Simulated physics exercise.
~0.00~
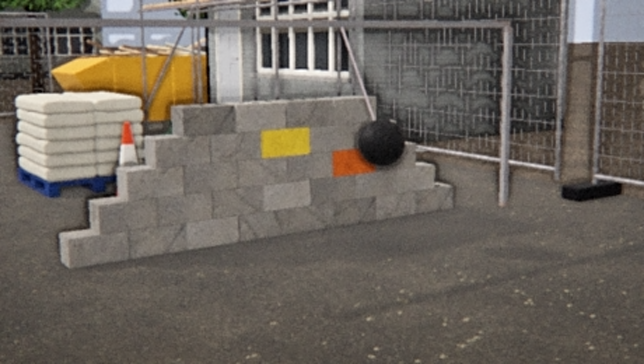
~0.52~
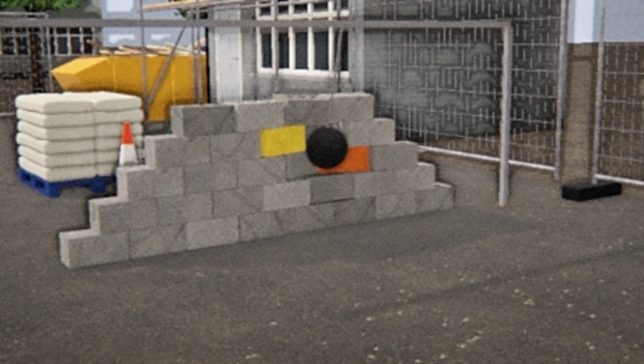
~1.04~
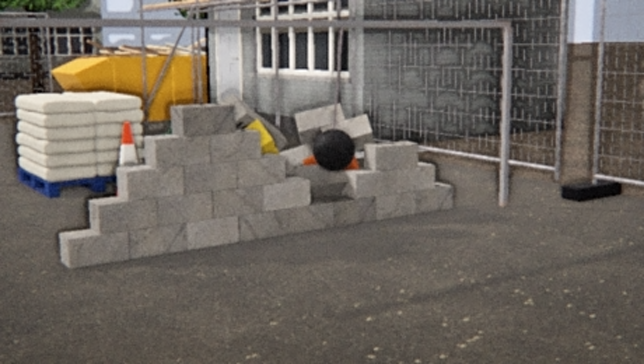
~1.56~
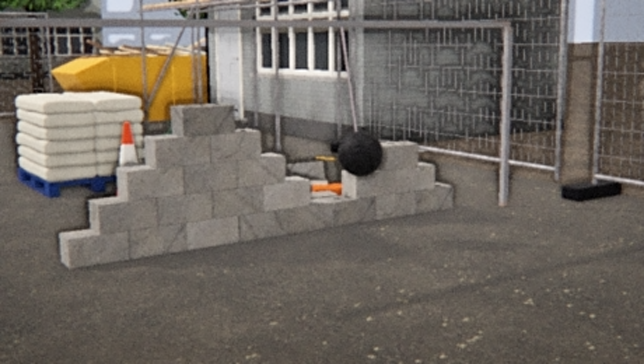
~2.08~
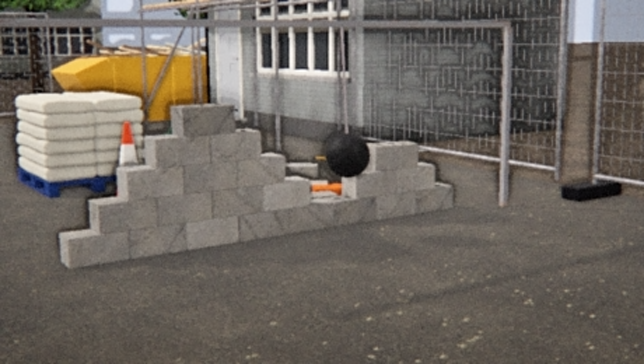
A black ball on a line swings leftward into a stepped wall of grey blocks, knocking out several from the upper middle, including the yellow and orange ones. It swings back right and ends hanging by the gap, with the orange block lying toppled and the outer steps standing.
